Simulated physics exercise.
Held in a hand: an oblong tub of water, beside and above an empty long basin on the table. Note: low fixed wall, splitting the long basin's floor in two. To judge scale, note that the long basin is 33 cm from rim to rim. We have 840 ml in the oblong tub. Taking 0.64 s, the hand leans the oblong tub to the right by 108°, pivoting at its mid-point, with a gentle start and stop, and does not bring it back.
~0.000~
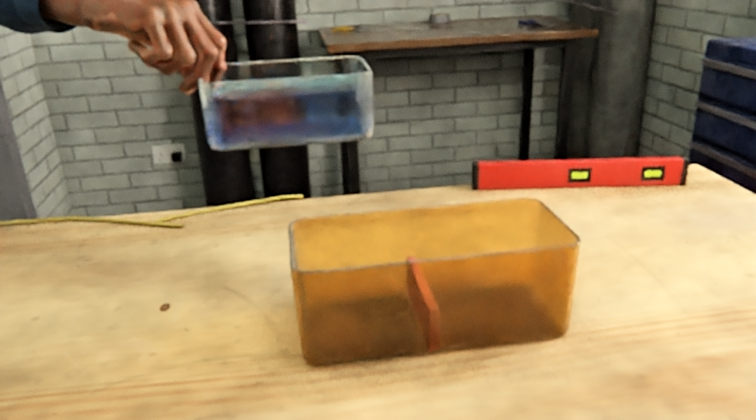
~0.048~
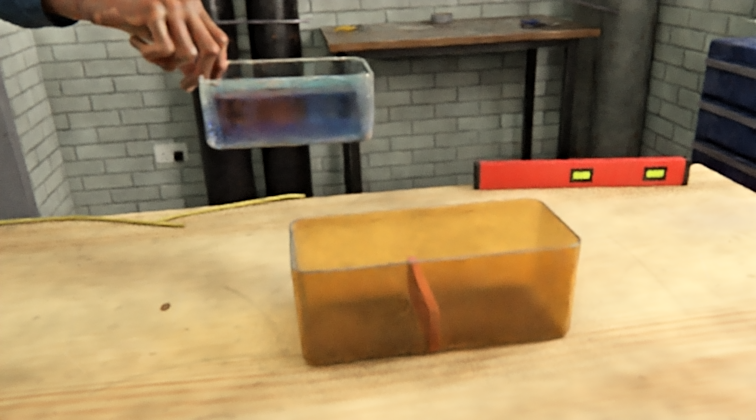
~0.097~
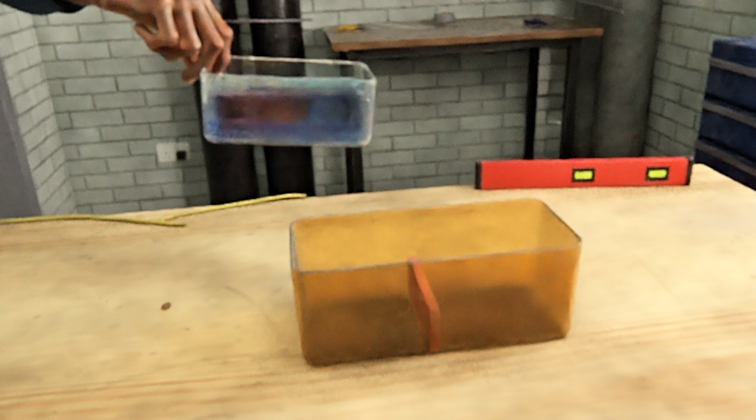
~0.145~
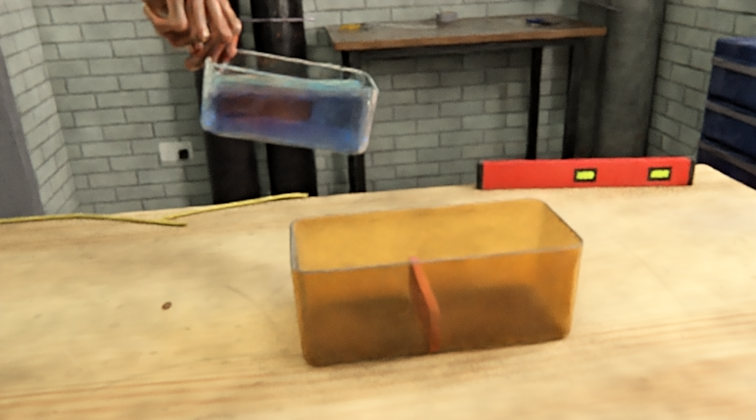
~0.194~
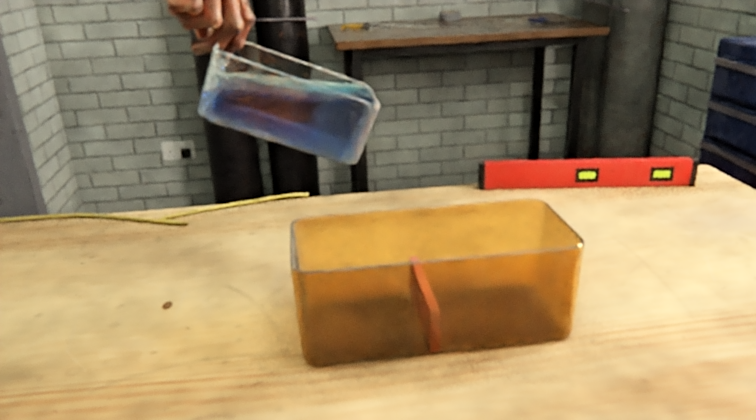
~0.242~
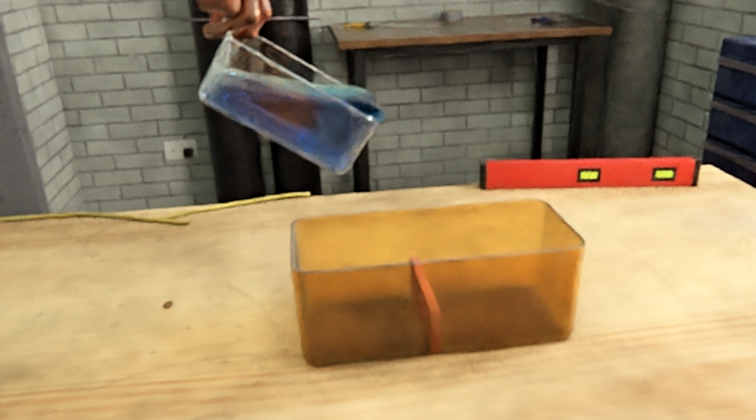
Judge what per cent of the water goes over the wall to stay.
47 percent, roughly.
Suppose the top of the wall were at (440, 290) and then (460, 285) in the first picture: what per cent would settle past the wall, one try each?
Respectively 20 and 10 %.
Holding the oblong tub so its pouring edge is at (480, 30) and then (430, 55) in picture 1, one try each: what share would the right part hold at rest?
Some 75 and 75 per cent, in that order.
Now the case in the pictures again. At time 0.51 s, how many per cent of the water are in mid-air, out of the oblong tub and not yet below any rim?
54 %.
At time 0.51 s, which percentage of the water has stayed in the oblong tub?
Near 12 in a hundred.
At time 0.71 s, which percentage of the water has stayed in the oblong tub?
I'd estimate some 2 per cent.
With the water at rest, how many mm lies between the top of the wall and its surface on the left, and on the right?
Left side: Around 38 mm. Right side: Around 40 mm.
After 0.51 s the tilt is 98° and 12 per cent is still to pour, 6 is left of the wall and 28 right of it.
After 0.71 s the tilt is 108° and 2 per cent is still to pour, 40 is left of the wall and 47 right of it.
After 0.92 s the tilt is 108° and 0 per cent is still to pour, 44 is left of the wall and 46 right of it.
After 1.14 s the tilt is 108° and 0 per cent is still to pour, 45 is left of the wall and 46 right of it.
In the end 45 per cent lies left of the wall, 47 right of it and 9 outside.
